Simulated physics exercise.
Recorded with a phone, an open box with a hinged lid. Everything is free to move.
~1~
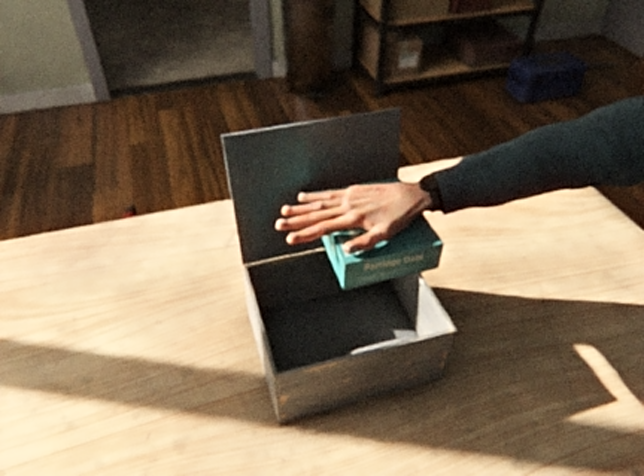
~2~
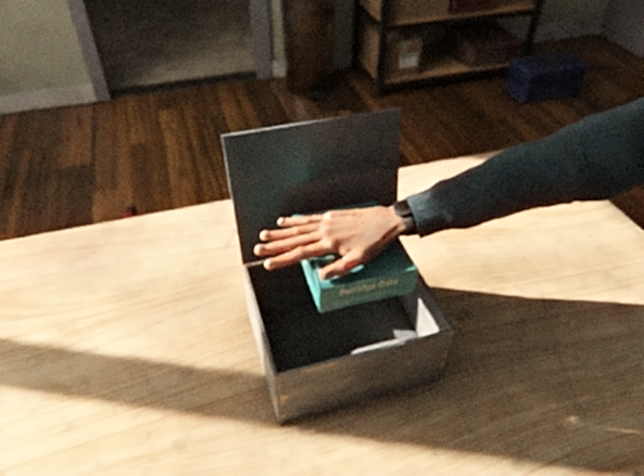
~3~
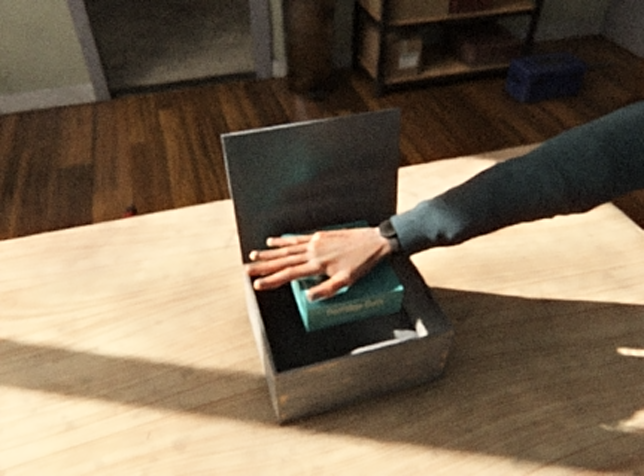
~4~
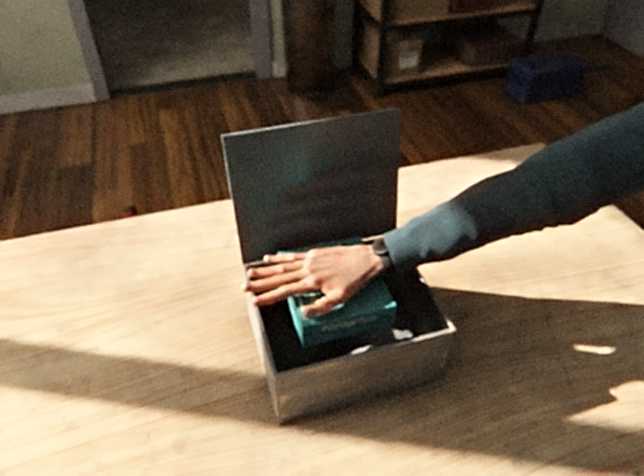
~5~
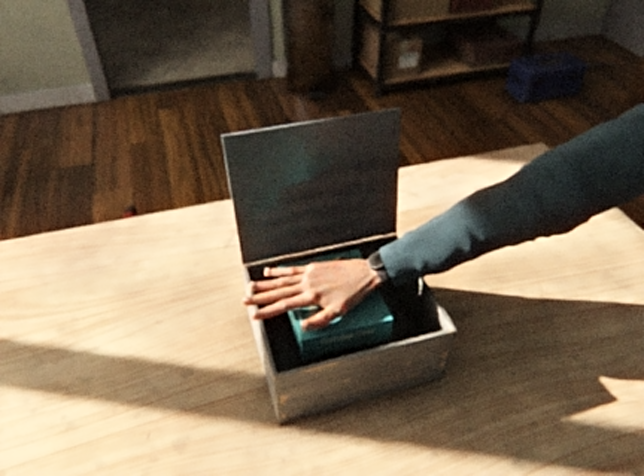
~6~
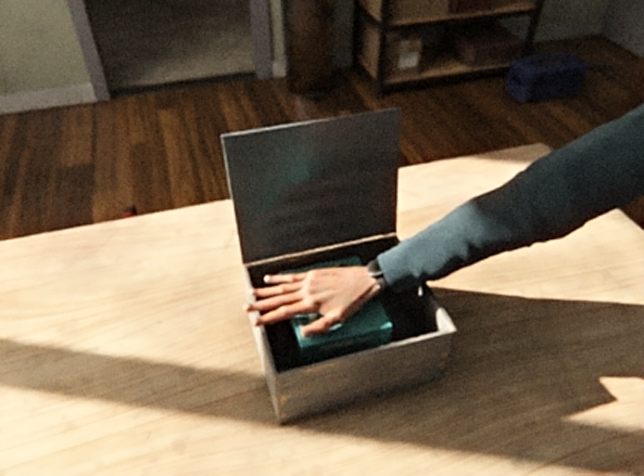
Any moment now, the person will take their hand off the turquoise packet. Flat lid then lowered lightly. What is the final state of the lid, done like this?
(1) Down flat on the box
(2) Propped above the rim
The answer is 1.
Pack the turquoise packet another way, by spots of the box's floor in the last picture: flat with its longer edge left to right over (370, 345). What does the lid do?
In that case, no gap is left.
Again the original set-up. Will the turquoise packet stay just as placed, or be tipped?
In the end, the turquoise packet winds up askew.
Then, 1.00 s on from there, lid starting down; turquoise packet turned 20° from how it was put near (335, 320).
Then, 1.60 s on from there, lid 57° above the rim; turquoise packet turned 20° from how it was put near (336, 320).
Then, 1.80 s on from there, lid 37° above the rim; turquoise packet turned 20° from how it was put near (336, 320).
Then, 2.10 s on from there, lid shut; turquoise packet turned 20° from how it was put near (336, 320).
In the end, lid shut; left askew, turquoise packet; grey shaker unmoved. At the end, from the last picture's camera, turquoise packet near (337, 320).
